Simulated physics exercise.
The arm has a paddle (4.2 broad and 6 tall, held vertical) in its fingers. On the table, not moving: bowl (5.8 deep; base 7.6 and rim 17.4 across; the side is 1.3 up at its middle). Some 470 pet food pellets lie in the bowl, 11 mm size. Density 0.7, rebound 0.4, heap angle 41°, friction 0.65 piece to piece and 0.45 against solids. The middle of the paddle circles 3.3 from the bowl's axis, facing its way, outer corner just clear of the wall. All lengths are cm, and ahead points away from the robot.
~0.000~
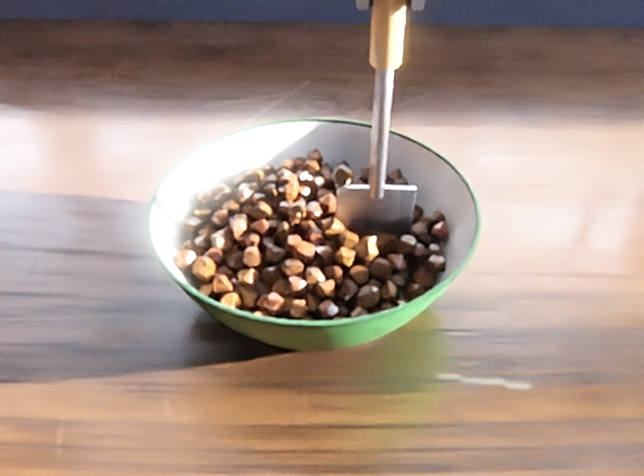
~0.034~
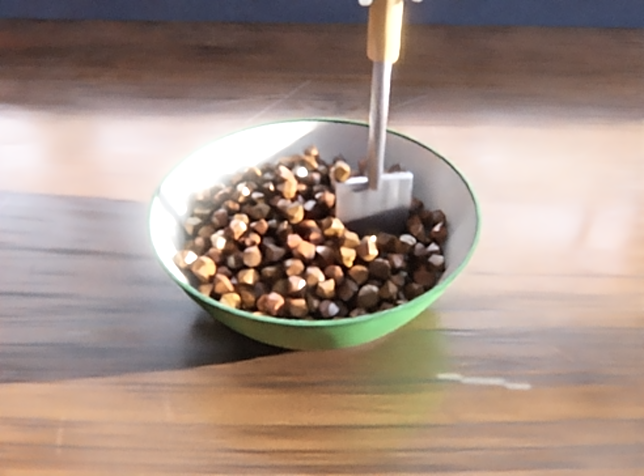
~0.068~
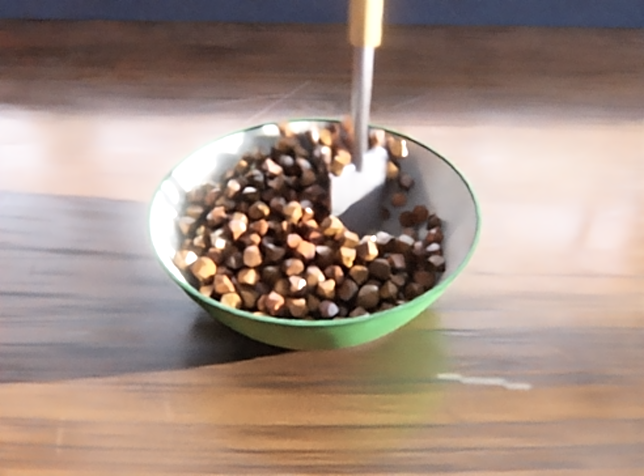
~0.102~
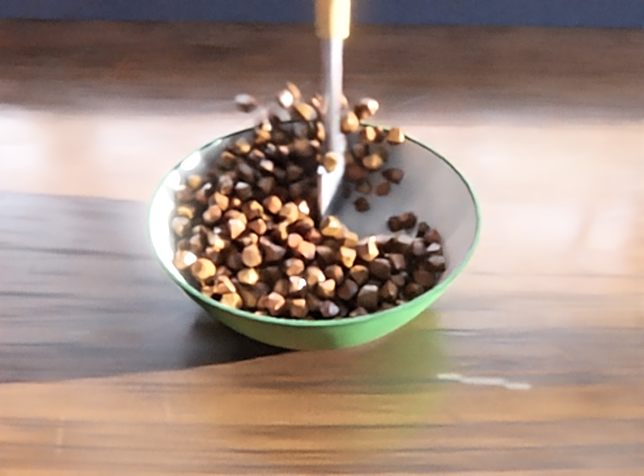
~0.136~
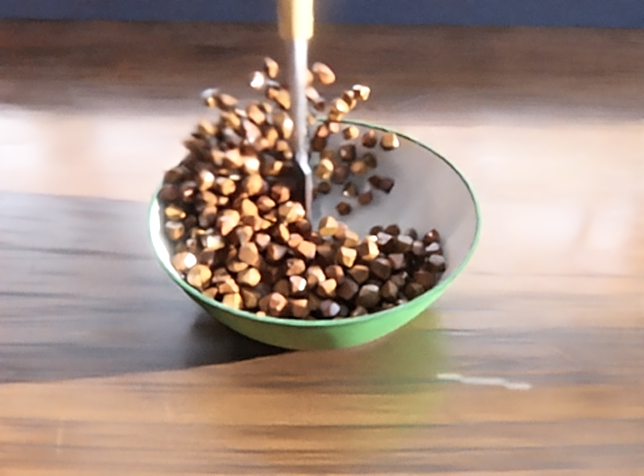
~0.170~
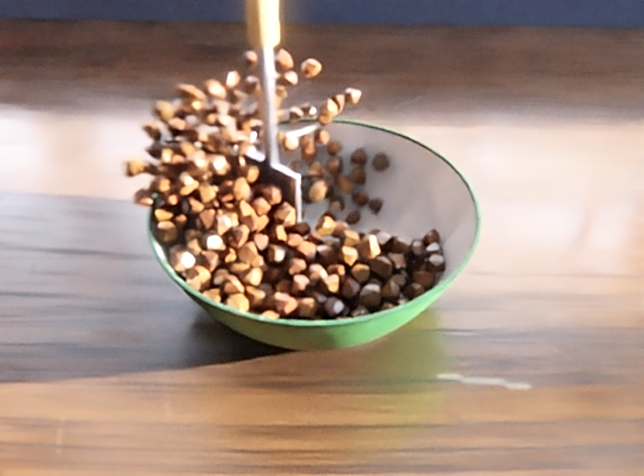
A white bowl with a green outside, heaped with brown, faceted pellets, sits on a sunlit, wood-grained tabletop, seen from the front and slightly above by a still camera. A flat grey paddle on a thin metal stem with a yellowish holder stands upright in the bowl's right side, near the back. The paddle sweeps leftward around the back, turning as it goes, piling pellets up at the left and flinging some above the rim.
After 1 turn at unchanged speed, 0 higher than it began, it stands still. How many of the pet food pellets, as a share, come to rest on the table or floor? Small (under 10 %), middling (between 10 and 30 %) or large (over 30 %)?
Share on the table or floor: Large (over 30 %).
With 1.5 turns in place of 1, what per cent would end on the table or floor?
It would be near 45 per cent.
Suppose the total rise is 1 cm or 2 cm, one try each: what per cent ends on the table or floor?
About 30 and 35 per cent.
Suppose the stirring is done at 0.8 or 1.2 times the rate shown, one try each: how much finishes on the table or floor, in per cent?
Some 30 and 45 per cent.
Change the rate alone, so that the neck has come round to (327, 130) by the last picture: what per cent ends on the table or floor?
About 20 per cent.
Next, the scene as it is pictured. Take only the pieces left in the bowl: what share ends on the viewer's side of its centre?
Some 35 per cent.
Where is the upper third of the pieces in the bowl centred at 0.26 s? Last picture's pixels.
At about (255, 256).
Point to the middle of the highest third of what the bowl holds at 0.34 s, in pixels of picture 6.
Near (392, 254).
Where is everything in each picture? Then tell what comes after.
In the first frame, paddle neck at (378, 163), 0° round; upper third of the load around (304, 228), from x 185 to 440, top at y 160; 474 in the bowl.
In the second frame, paddle neck at (376, 155), 14° round; upper third of the load around (310, 222), from x 185 to 440, top at y 155.
In the third frame, paddle neck at (359, 139), 45° round; upper third of the load around (305, 195), from x 185 to 435, top at y 125.
In the fourth frame, paddle neck at (330, 130), 77° round; upper third of the load around (290, 176), from x 180 to 435, top at y 90; 471 in the bowl, 3 in flight or on the tool.
In the fifth frame, paddle neck at (298, 130), 109° round; upper third of the load around (250, 165), from x 170 to 435, top at y 70; 460 in the bowl, 14 in flight or on the tool.
In the sixth frame, paddle neck at (269, 139), 140° round; upper third of the load around (220, 165), from x 135 to 435, top at y 60; 446 in the bowl, 28 in flight or on the tool.
By 0.26 s, 221° round, highest piece 10 above the table; 397 in the bowl, 15 on the table or floor, 62 in flight or on the tool.
By 0.34 s, 301° round, highest piece 10 above the table; 346 in the bowl, 78 on the table or floor, 50 in flight or on the tool.
By 0.58 s, 0° round, highest piece 7 above the table; 295 in the bowl, 177 on the table or floor, 2 in flight or on the tool.
By 1.28 s, 0° round, highest piece 6 above the table; 295 in the bowl, 179 on the table or floor.
Final count, 295 in the bowl, 179 on the table or floor. That is 38 % on the table or floor.
